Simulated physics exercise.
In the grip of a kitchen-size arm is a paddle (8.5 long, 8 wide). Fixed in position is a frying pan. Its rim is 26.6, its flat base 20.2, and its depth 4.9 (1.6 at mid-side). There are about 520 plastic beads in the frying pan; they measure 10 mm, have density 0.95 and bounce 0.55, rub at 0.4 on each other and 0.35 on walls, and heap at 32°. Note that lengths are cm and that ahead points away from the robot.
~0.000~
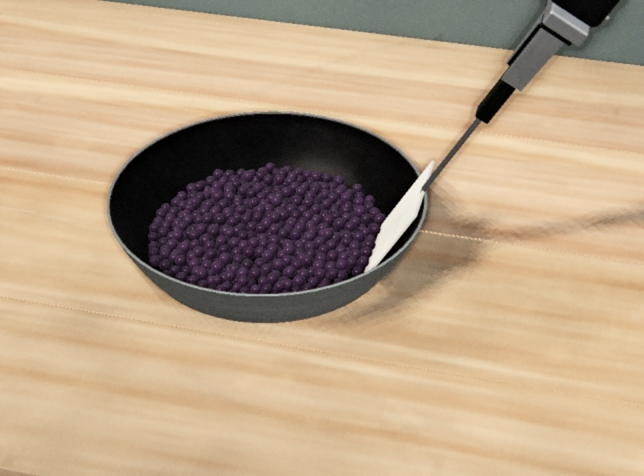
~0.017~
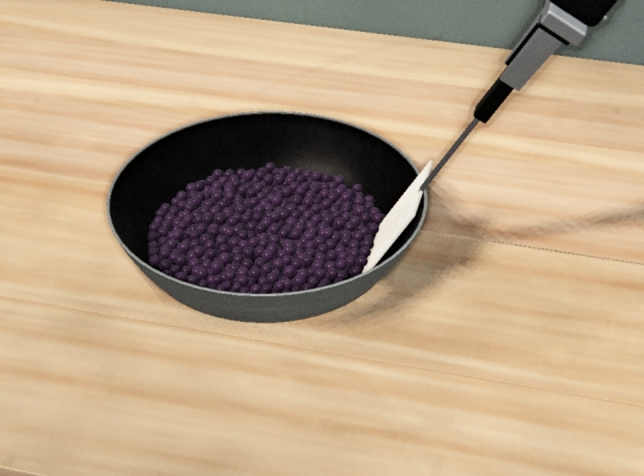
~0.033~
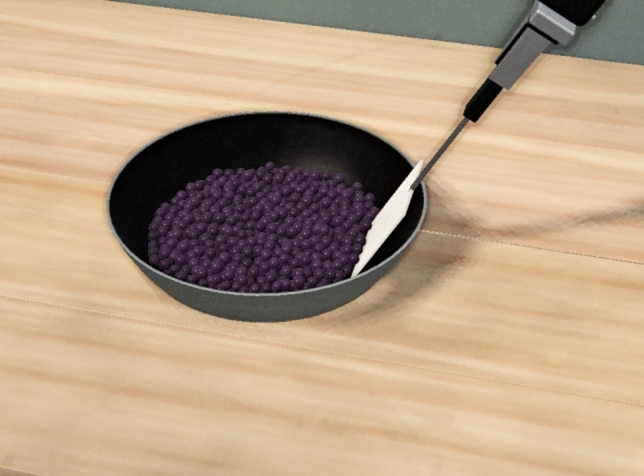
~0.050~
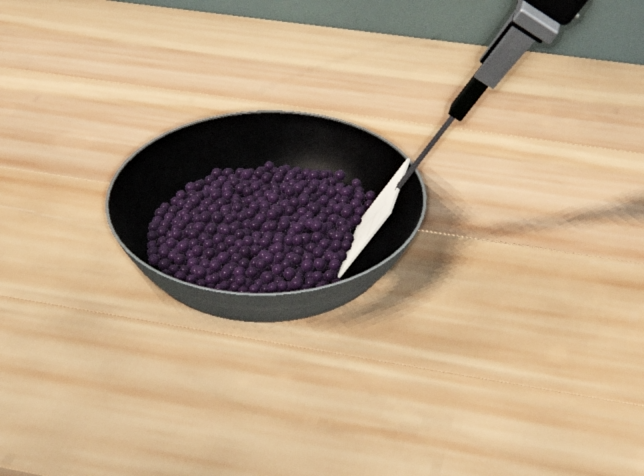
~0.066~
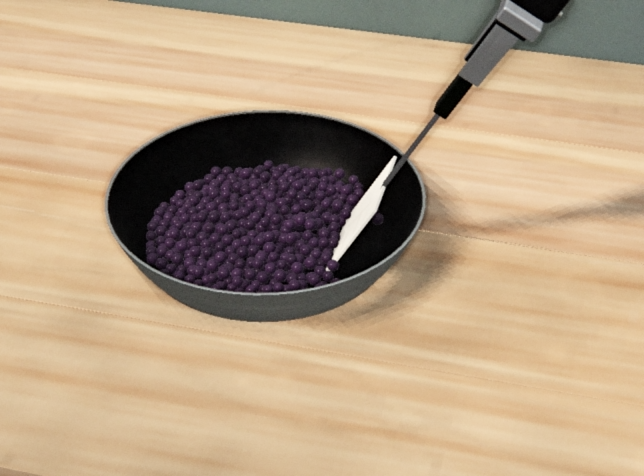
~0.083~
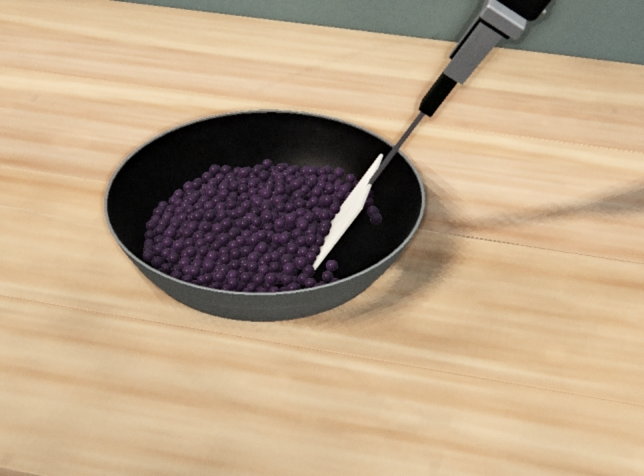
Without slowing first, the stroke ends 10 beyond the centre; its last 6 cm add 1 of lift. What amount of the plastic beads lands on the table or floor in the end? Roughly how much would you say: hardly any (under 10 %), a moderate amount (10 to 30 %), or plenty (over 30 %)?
I'd say a moderate amount.
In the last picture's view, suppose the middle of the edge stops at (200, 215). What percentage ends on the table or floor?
Approximately 0 per cent, I reckon.
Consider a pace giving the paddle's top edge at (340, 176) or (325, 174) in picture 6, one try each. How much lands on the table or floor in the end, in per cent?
About 25 and 25 percent.
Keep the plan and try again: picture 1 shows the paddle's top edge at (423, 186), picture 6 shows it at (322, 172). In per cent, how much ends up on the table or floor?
25 %.
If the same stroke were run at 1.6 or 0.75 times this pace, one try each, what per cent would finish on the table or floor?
I'd expect close to 25 and then close to 10 percent.
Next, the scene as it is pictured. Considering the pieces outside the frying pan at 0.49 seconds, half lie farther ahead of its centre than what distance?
It sits close to 16 cm ahead of the middle.
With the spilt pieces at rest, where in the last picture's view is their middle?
(64, 193).
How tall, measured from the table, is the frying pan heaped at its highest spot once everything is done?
4.5 cm.
After 0.17 s, sloping 61°, highest piece 4 above the table; 525 in the frying pan.
After 0.25 s, sloping 61°, highest piece 5 above the table; 525 in the frying pan.
After 0.49 s, sloping 61°, highest piece 10 above the table; 439 in the frying pan, 57 on the table or floor, 29 on the blade or in flight.
After 1.54 s, sloping 61°, highest piece 4 above the table; 437 in the frying pan, 88 on the table or floor.
At rest, 437 in the frying pan, 88 on the table or floor. That is 17 % on the table or floor.
